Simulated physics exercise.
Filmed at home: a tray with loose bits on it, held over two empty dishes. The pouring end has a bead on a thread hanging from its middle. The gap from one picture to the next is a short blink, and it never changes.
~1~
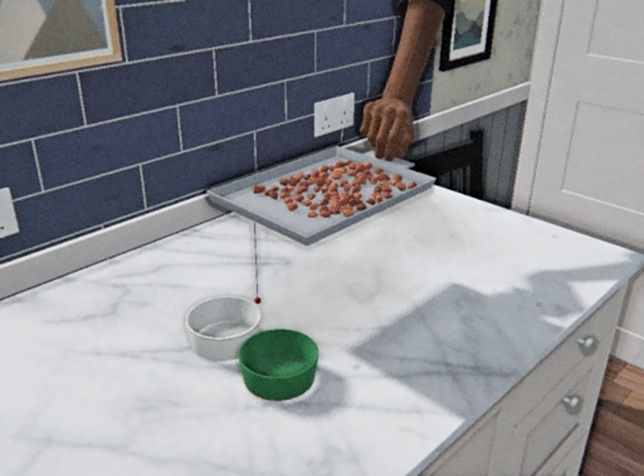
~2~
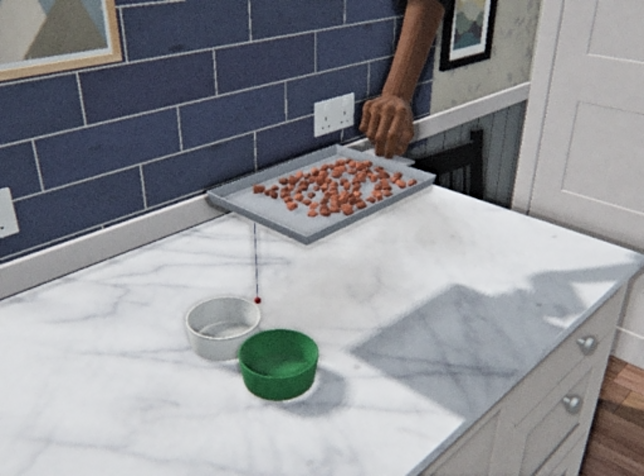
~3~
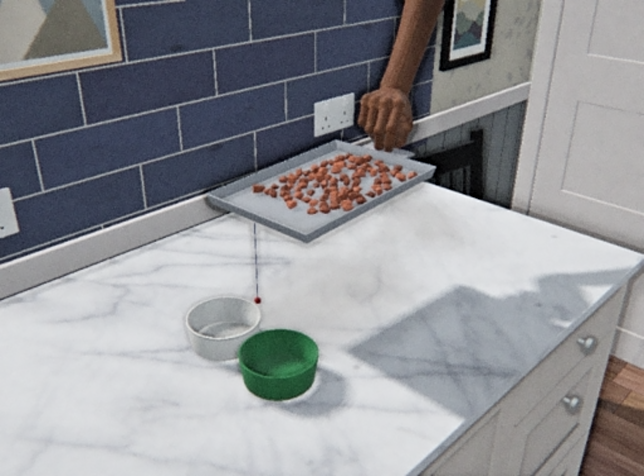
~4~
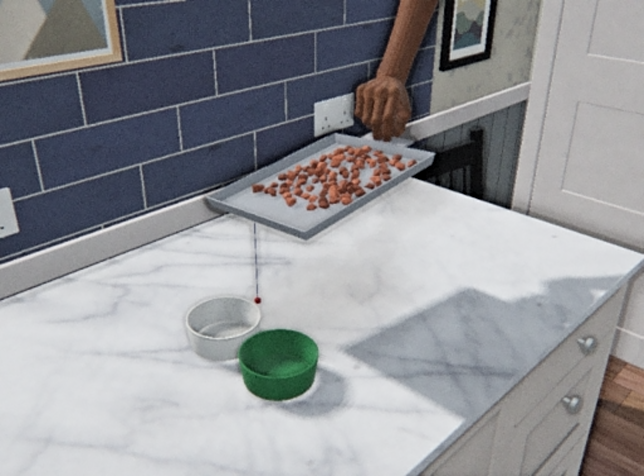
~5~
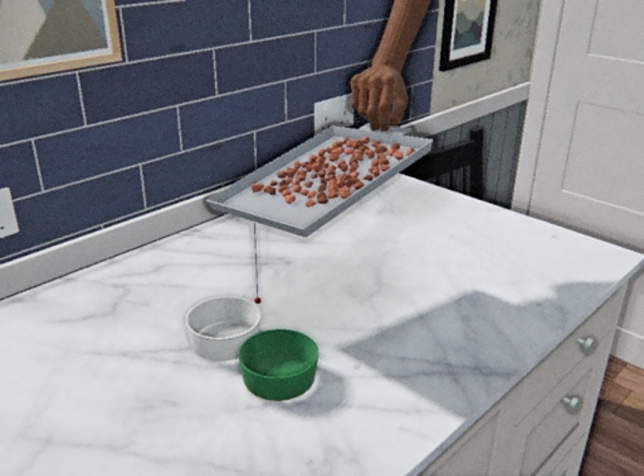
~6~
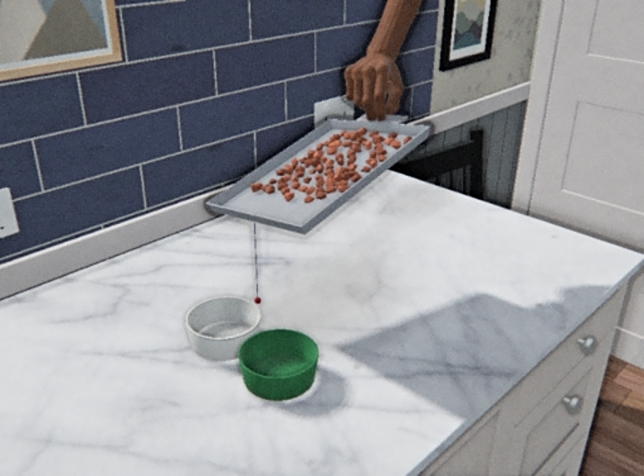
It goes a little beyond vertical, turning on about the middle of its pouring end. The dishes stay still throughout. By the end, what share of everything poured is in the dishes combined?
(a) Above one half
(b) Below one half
(b) Below one half.
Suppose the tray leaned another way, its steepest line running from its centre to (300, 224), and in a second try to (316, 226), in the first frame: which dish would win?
For the first slope the righthand dish, for the second the righthand dish.
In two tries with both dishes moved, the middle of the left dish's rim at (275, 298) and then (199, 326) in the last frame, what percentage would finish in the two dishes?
0 per cent the first time, 0 per cent the second time.
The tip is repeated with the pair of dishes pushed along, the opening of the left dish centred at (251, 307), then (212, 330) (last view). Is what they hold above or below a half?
Catch, run one: Below the halfway mark; run two: Below the halfway mark.
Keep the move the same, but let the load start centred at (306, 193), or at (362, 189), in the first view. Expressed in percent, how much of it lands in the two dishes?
Respectively 20 and 10 per cent.
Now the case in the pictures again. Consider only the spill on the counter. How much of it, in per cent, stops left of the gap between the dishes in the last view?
Close to 90 per cent.
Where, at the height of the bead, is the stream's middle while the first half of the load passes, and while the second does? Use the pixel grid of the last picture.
First part (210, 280), rest (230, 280).
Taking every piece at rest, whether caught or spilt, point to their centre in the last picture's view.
Close to (201, 310), more or less.
Shortly afterwards, tray tipped steeply; the bulk on the tray; near a quarter in the air.
Next, tray tipped past a quarter turn; only a few on the tray; a little in the left dish; the bulk outside both; a little in the air.
Some moments later, tray tipped past a quarter turn; a little in the left dish; the bulk outside both.
In the end, tray tipped past a quarter turn; none at all in the right dish; a little in the left dish; the bulk outside both.
